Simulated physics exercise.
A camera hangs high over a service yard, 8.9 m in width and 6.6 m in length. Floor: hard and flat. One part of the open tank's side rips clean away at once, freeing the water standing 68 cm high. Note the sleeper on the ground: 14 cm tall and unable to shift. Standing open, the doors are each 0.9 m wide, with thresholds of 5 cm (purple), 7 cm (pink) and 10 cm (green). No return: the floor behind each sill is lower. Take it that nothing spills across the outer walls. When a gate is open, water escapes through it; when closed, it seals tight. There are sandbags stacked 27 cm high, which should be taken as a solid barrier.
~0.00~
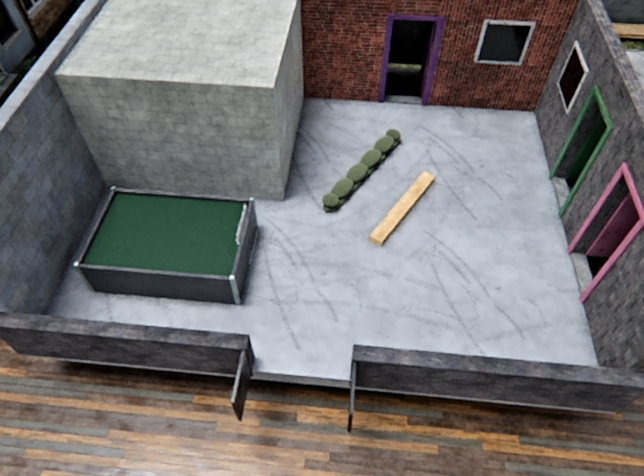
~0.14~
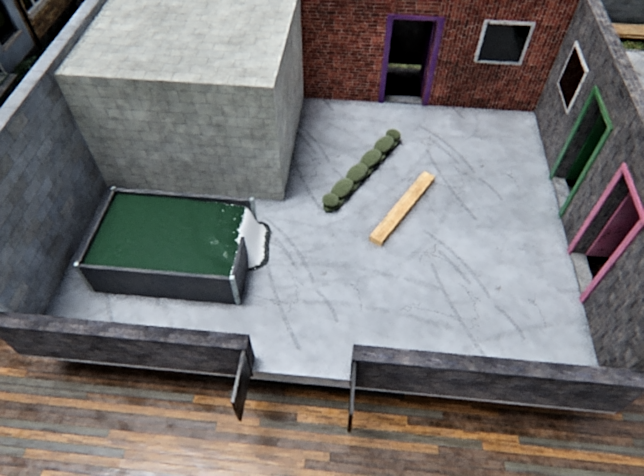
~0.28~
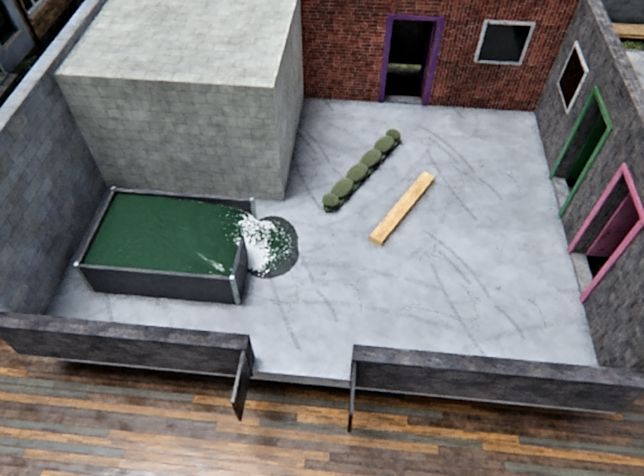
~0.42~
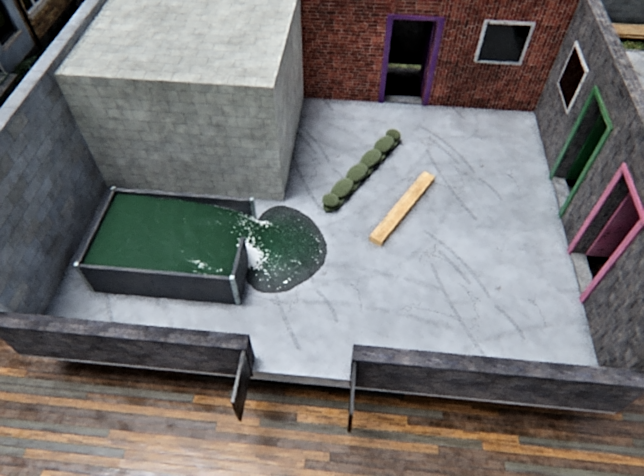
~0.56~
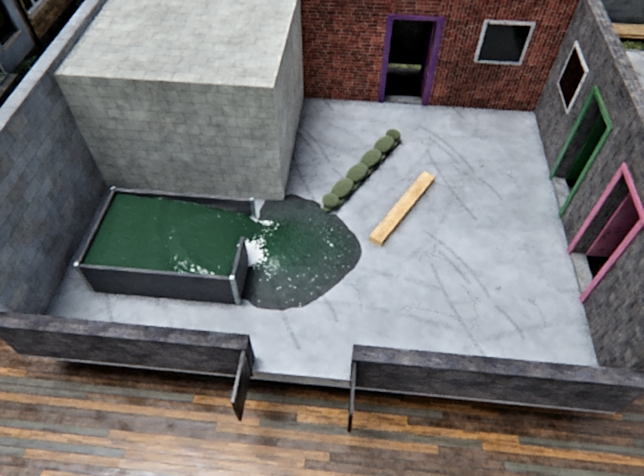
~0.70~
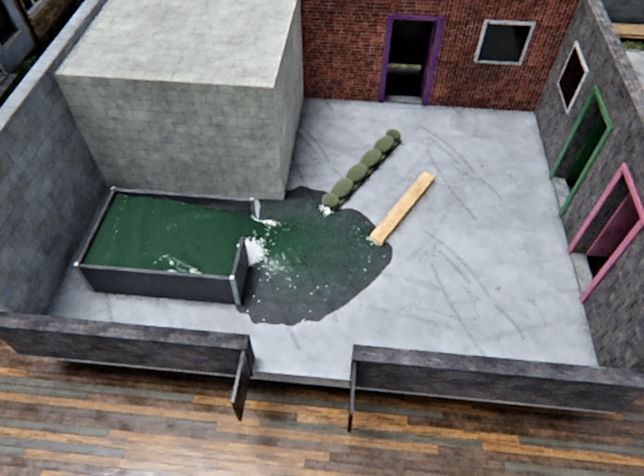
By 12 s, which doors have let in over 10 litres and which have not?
In the end the purple door breaches the cutoff; the pink door breaches the cutoff; the green door remains within the cutoff.
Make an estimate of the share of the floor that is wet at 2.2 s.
Roughly 50 % of the floor is wet.
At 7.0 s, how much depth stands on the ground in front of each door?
Readings (cm): Purple = 8; pink = 8; green = 5.
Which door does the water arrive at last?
Answer: The green one, last of all.
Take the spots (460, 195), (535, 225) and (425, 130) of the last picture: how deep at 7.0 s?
Around 3 cm, 6 cm and 4 cm, in the order given.
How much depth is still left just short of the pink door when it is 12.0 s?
Around 6.0 cm deep.
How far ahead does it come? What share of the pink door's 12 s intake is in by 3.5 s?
Estimate: Around 35 per cent.
After 1.4 s water covers 25 % of the floor and is deepest (37 cm) near (258, 244); purple door not reached, pink door not reached, green door not reached.
After 2.2 s water covers 50 % of the floor and is deepest (32 cm) near (377, 231); purple door not reached, pink door 3 cm at the sill, 0 L in, green door not reached.
After 3.5 s water covers 65 % of the floor and is deepest (26 cm) near (589, 344); purple door 11 cm at the sill, 12 L in, pink door 16 cm at the sill, 32 L in, green door 9 cm at the sill, 0 L in.
After 7.0 s water covers 75 % of the floor and is deepest (14 cm) near (484, 112); purple door 8 cm at the sill, 37 L in, pink door 8 cm at the sill, 81 L in, green door 5 cm at the sill, 0 L in.
After 12.0 s water covers 85 % of the floor and is deepest (10 cm) near (553, 237); purple door 8 cm at the sill, 61 L in, pink door 6 cm at the sill, 85 L in, green door 9 cm at the sill, 0 L in.
